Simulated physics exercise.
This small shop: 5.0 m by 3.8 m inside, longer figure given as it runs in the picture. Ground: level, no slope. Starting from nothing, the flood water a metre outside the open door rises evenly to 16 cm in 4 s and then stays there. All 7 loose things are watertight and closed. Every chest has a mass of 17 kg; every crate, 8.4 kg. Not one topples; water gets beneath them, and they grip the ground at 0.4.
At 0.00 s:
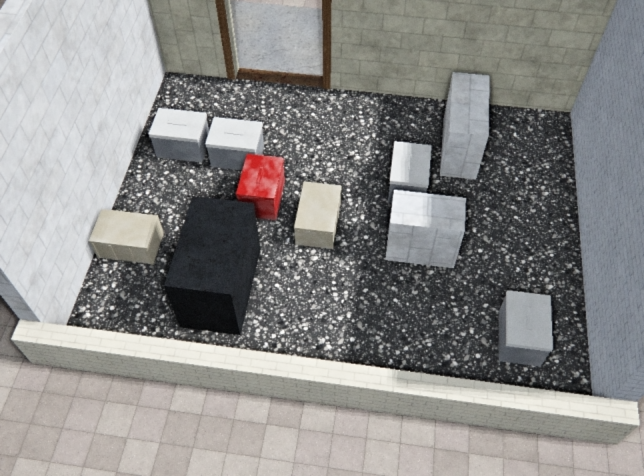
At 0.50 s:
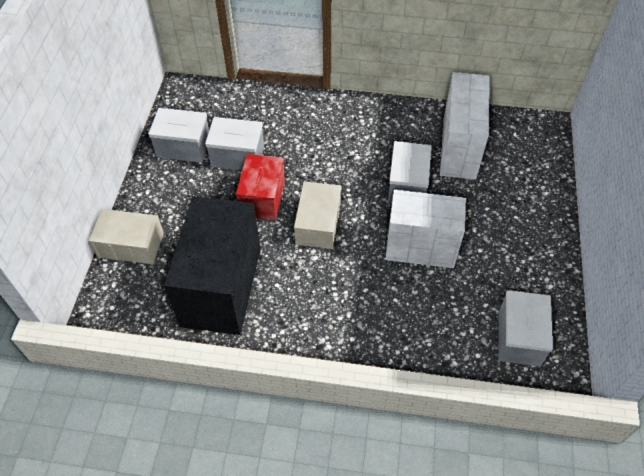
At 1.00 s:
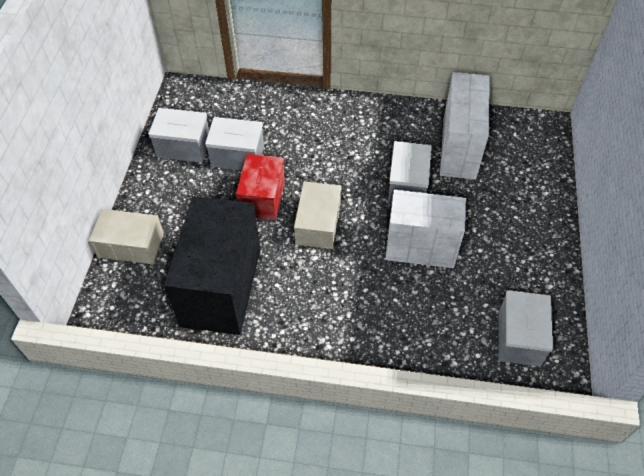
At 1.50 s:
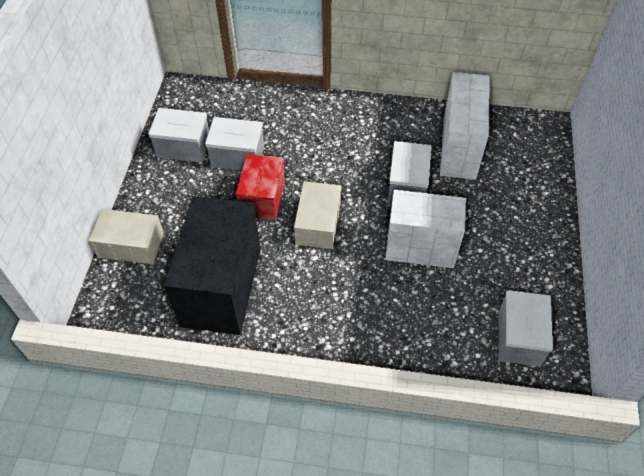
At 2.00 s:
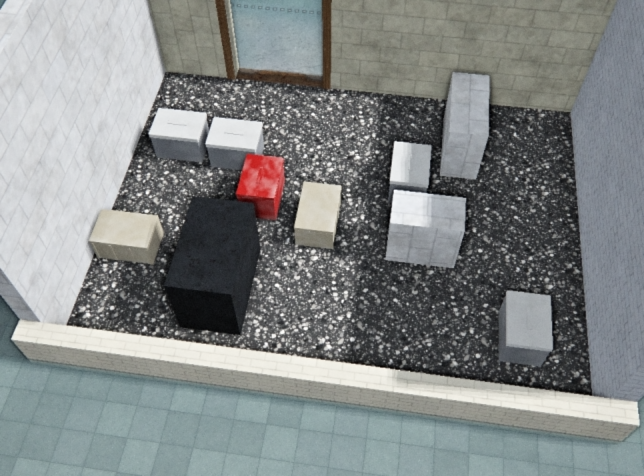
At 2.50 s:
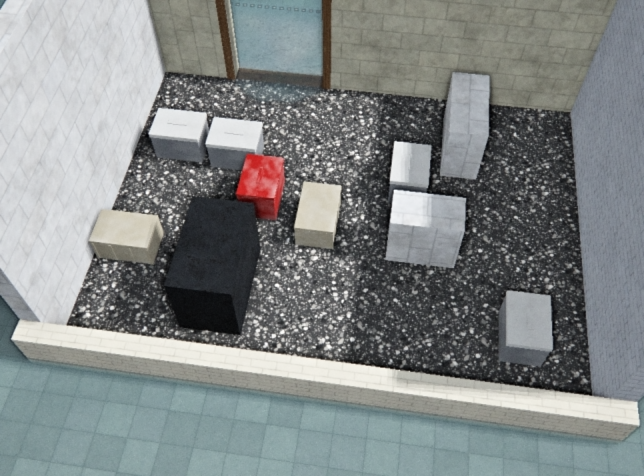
Water spreading across the paving outside a small walled room of scattered boxes, then wetting the floor at the doorway, boxes unmoving.
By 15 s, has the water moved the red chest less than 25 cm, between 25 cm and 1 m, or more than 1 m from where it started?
My money says it heads well off.
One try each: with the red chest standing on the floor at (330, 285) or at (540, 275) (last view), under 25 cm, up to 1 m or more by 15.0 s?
A small shift, then no real movement.
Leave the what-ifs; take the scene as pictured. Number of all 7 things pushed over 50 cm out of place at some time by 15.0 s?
By my count, 5.
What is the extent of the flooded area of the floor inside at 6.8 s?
I'd put it close to 10.5 m2.
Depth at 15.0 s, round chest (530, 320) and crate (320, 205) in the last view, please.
7 and 9 cm.
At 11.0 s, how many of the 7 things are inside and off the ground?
It comes to 2 of them.
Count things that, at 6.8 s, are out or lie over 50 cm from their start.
Tally: 2.
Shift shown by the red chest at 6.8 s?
Displacement near 5 cm.
After 3.5 s the red chest is near (260, 176), 0.0 m from its start, aground; 0 afloat.
After 6.8 s the red chest is near (260, 180), 0.1 m from its start, aground; 0 afloat.
After 11.0 s the red chest is near (328, 255), 1.2 m from its start, aground; 2 afloat.
After 15.0 s the red chest is near (457, 356), 2.7 m from its start, afloat; 5 afloat.
